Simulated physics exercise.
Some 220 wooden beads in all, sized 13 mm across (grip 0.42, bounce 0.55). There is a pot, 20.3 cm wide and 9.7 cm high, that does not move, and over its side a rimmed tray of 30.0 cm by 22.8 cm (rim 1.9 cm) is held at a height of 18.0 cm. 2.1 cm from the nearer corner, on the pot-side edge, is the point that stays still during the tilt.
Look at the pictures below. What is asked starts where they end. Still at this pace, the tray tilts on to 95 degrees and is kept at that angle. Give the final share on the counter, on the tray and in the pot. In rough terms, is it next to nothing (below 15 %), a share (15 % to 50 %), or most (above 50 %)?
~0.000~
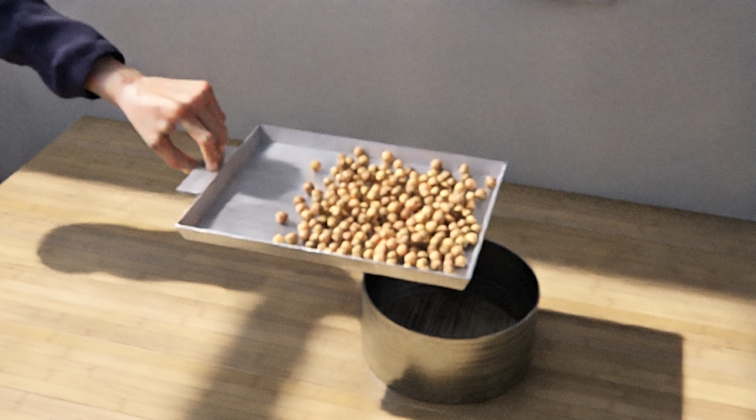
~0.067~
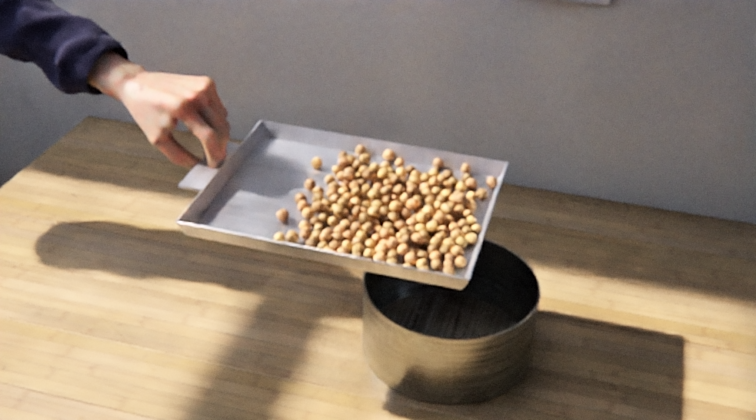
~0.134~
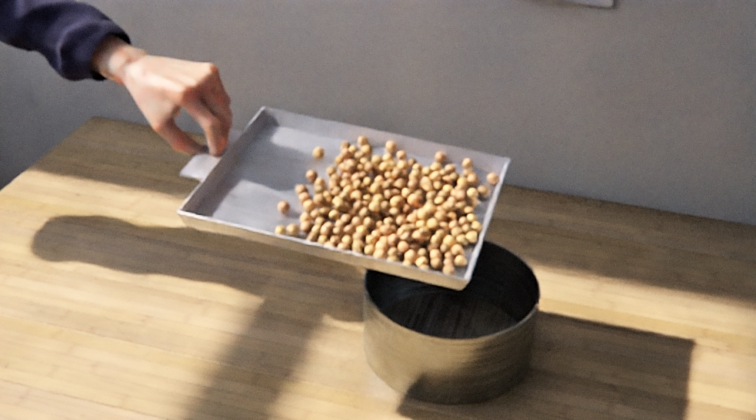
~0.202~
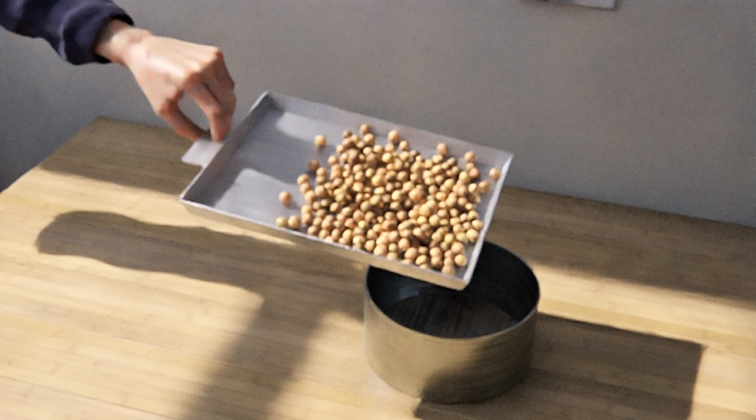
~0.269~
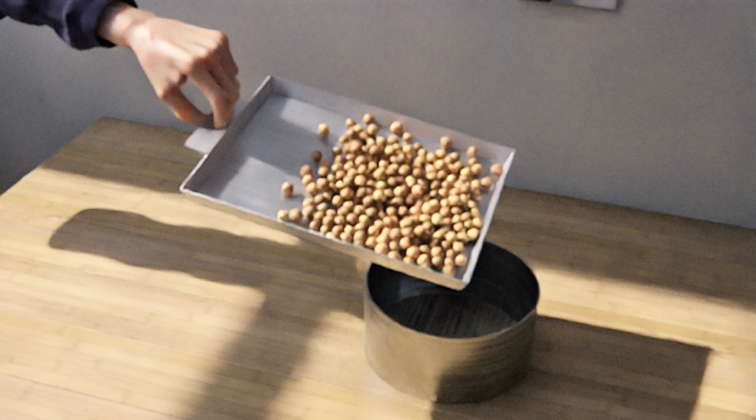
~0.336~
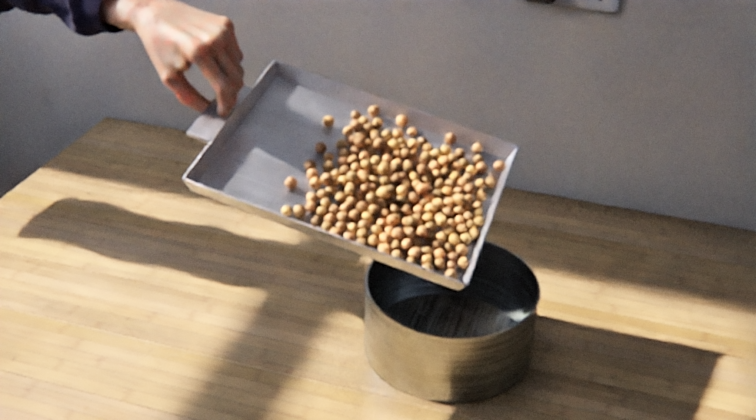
Result: Counter: Will likely hold the majority; left on the tray: Will likely hold a small amount; pot: Will likely hold a small amount.
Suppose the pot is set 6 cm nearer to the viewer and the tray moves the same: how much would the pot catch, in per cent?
About 15 %.
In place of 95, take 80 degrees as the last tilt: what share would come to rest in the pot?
Roughly 0 percent.
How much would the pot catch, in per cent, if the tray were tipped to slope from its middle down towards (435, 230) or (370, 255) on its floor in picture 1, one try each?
Some 15 and 0 per cent.
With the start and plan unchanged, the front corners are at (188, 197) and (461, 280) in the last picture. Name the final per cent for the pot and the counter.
Pot 0 % / counter 100 %.
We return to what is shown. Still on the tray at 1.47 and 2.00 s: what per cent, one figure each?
About 30, 0.
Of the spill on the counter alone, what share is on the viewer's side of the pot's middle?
100 %.
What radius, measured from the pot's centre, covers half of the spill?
Distance: Around 26 cm.
After 1.02 s, tilt 53 degrees; the tray holds 95 %, the pot 0 %.
After 1.47 s, tilt 78 degrees; the tray holds 30 %, the pot 0 %.
After 2.00 s, tilt 95 degrees; the tray holds 0 %, the pot 0 %.
At rest (2.6 s), counter 100 %, tray 0 %, pot 0 %.
